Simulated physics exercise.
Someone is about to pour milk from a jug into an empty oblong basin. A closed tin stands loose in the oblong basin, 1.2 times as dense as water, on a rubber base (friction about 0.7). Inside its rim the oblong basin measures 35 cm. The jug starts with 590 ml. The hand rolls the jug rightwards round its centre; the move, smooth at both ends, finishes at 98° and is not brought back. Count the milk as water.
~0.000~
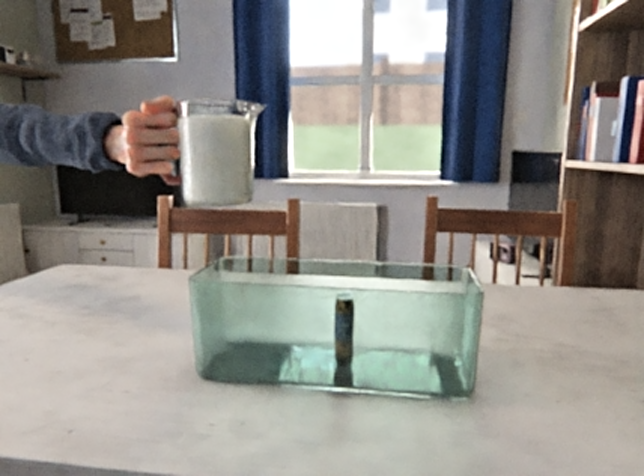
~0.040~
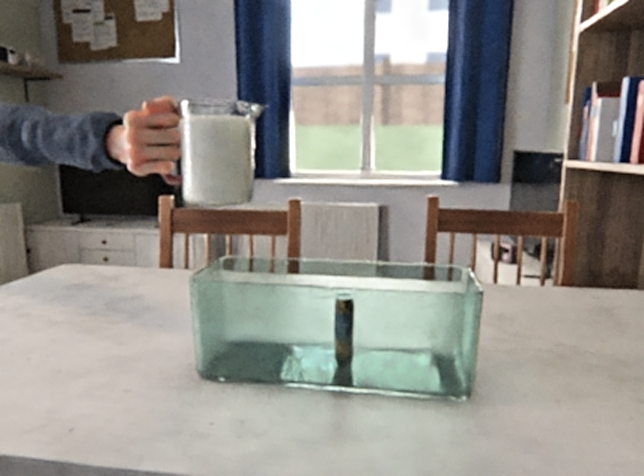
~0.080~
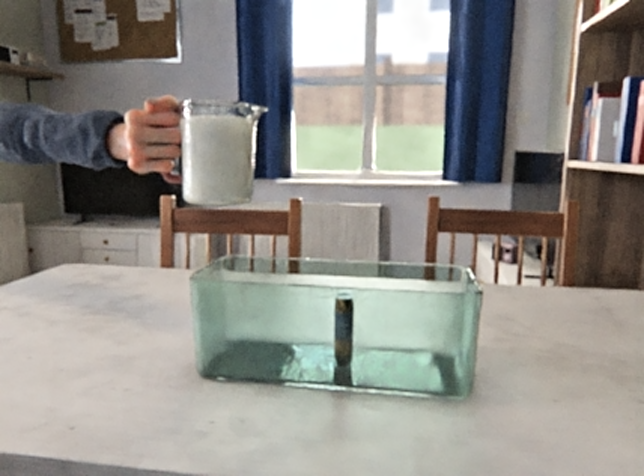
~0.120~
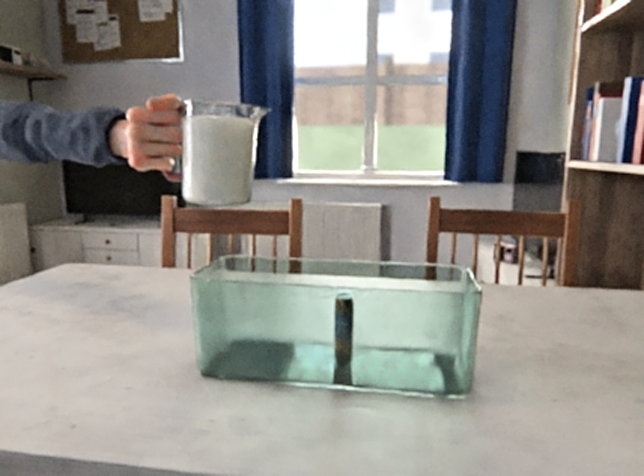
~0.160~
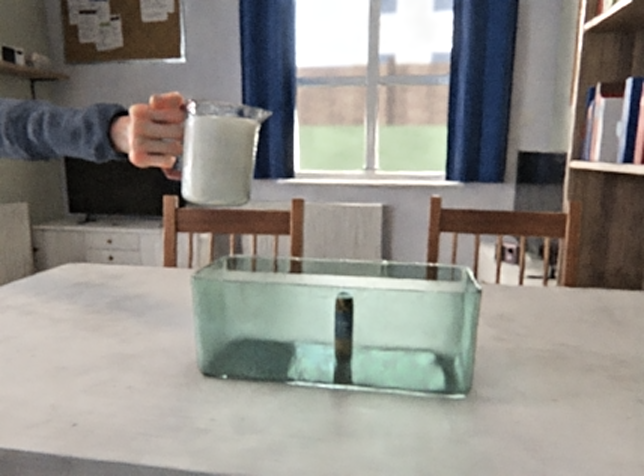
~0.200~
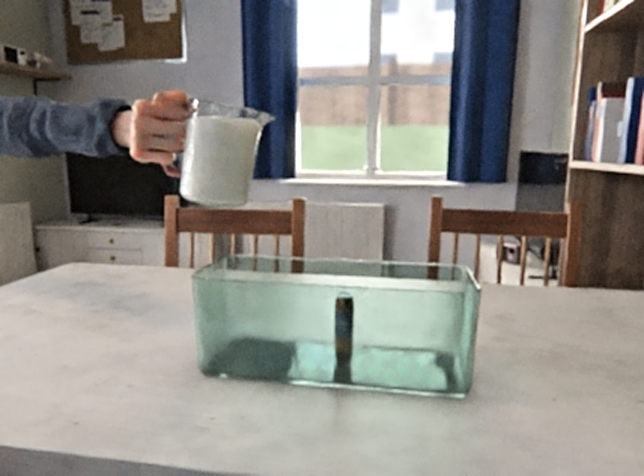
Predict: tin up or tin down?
The tin goes over.
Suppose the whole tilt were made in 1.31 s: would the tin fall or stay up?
The tin topples.
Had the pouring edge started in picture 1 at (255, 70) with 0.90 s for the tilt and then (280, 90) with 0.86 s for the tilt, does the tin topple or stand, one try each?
First it goes over; then it goes over.
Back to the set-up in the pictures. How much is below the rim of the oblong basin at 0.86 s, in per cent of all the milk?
About 36 per cent.
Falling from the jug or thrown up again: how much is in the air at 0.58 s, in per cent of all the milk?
Near 12 in a hundred.
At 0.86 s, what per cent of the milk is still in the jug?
Some 42 per cent.
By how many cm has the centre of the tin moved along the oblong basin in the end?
About 7.5 cm.
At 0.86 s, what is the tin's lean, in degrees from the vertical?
Near 55° from upright.
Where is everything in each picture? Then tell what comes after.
It leans 0°; its right rim is at (265, 104); the milk meets the walls at (186, 119) and (252, 119); the oblong basin's rim runs from (206, 269) to (476, 281); the tin's top is at (345, 299), in the first picture.
It leans 0°; its right rim is at (266, 105); the milk meets the walls at (187, 120) and (253, 119), in the second picture.
It leans 2°; its right rim is at (267, 107); the milk meets the walls at (189, 119) and (253, 120), in the third picture.
It leans 4°; its right rim is at (269, 109); the milk meets the walls at (190, 119) and (255, 121), in the fourth picture.
It leans 6°; its right rim is at (272, 112); the milk meets the walls at (192, 120) and (258, 122), in the fifth picture.
It leans 10°; its right rim is at (274, 116); the milk meets the walls at (195, 121) and (262, 122), in the sixth picture.
Then, 0.58 s in, the tilt is 64° and 86 per cent is still to pour; the tin stands where it began.
Then, 0.86 s in, the tilt is 95° and 41 per cent is still to pour; the tin leans 57°.
Then, 1.15 s in, the tilt is 98° and 9 per cent is still to pour; the tin lies on its side.
Then, 1.47 s in, the tilt is 98° and 1 per cent is still to pour; the tin lies on its side.
Finally, the tin lies on its side.
